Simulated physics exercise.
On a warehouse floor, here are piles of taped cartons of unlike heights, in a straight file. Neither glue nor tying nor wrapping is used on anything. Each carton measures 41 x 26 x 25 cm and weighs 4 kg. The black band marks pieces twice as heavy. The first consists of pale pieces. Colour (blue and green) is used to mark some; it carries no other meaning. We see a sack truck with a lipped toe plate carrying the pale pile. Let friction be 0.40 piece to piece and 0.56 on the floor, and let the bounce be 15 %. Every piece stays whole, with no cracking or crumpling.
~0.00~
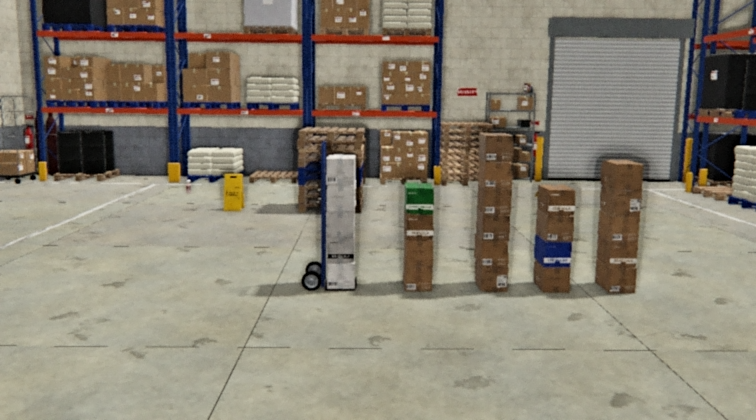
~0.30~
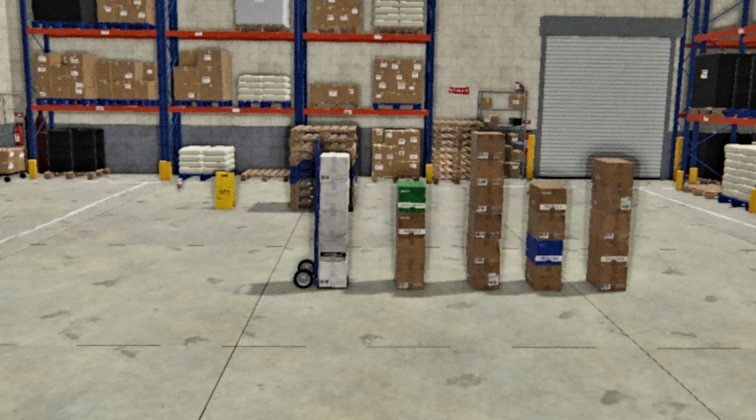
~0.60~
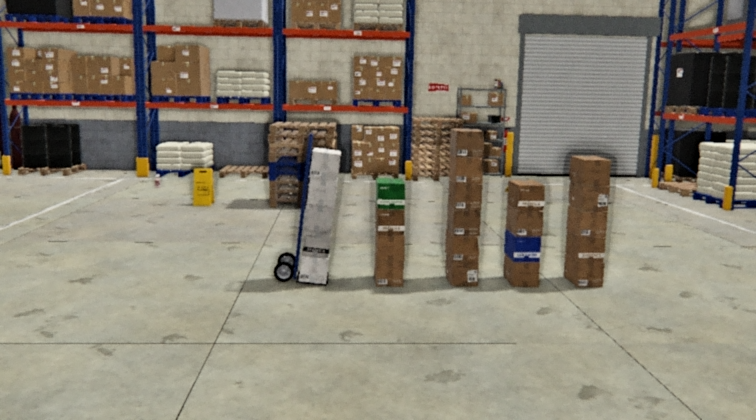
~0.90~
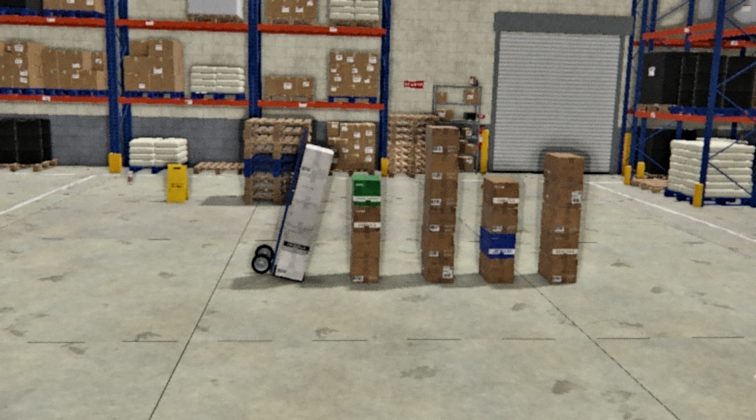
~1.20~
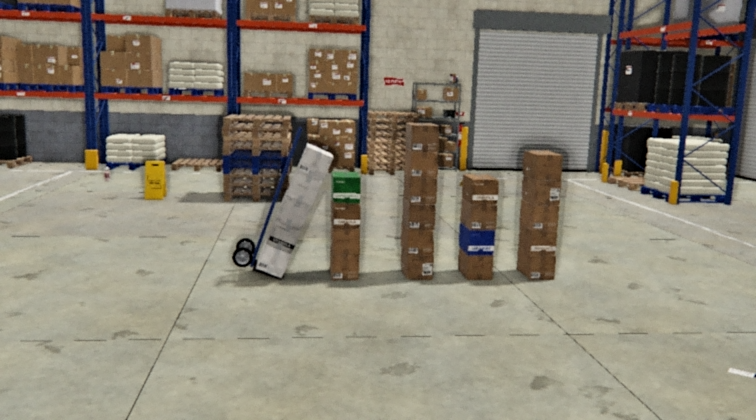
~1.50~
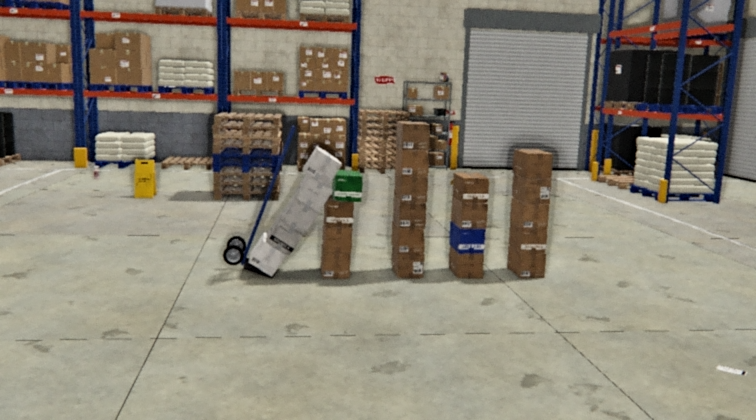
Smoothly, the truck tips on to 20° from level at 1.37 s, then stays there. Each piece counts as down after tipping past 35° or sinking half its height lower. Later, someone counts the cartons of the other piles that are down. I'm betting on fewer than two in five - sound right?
No, more than two in five.
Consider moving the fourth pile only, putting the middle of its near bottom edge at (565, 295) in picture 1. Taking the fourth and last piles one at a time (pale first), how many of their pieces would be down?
Fourth 4, last 5.
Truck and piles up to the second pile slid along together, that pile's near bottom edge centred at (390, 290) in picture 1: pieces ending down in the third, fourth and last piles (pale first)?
In that case third pile 6, fourth pile 4, last pile 5.
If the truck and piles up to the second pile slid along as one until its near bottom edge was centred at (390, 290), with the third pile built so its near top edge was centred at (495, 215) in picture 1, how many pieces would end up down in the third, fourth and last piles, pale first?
Counts down - third: 1; fourth: 0; last: 0.
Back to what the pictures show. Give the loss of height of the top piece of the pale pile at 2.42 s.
Some 40 centimetres.
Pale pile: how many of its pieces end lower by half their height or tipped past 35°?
Count: 5 pale pieces.
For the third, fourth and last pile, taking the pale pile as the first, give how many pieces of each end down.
Pieces per pile: Third: 6; fourth: 4; last: 5.
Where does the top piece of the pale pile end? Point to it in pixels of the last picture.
(401, 238).
After 2.42 s, 5 of the pale pile down; 3 of the 19 other cartons down; green carton leaning 19°, 14 cm lower.
After 3.38 s, 5 of the pale pile down; 14 of the 19 other cartons down; blue carton leaning 44°, 9 cm lower; green carton leaning 43°, 27 cm lower.
At rest (5.1 s), 5 of the pale pile down; 19 of the 19 other cartons down; green carton leaning 44°, 28 cm lower; blue carton leaning 41°, 15 cm lower. That is 100 per cent. As the last picture would show them, middles, green carton near (450, 215), blue carton near (510, 251).
